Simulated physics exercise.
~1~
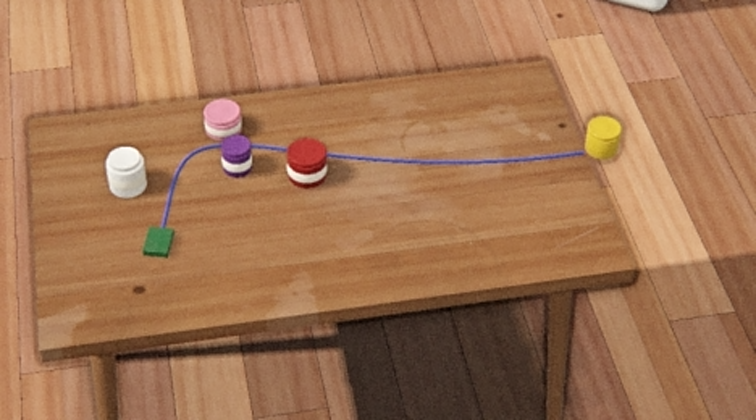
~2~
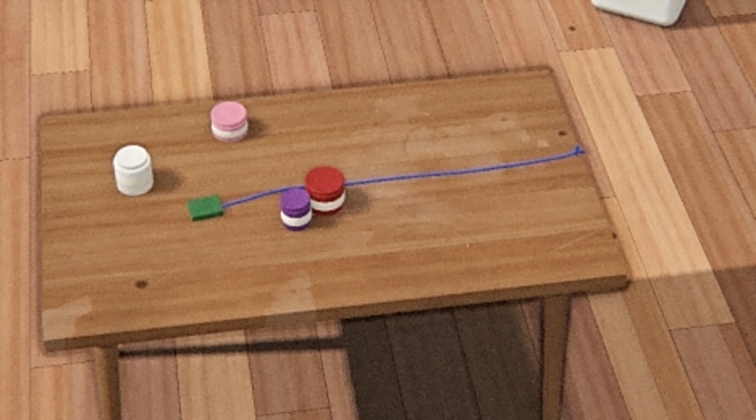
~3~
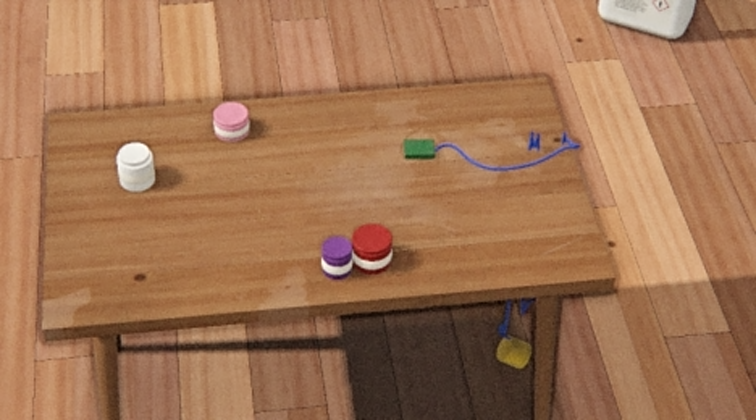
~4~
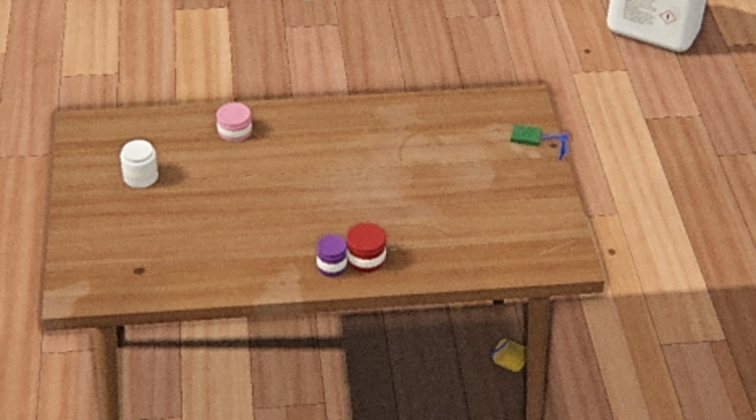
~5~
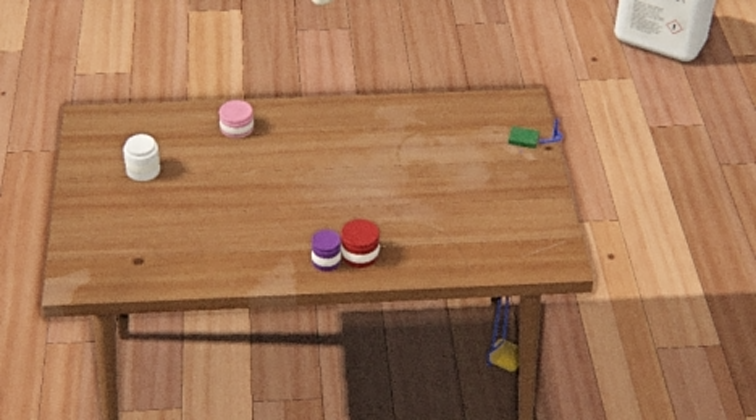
Yellow cylinder falling off a wooden table's right side, its blue cable shoving two tins and dragging a green block near the edge.
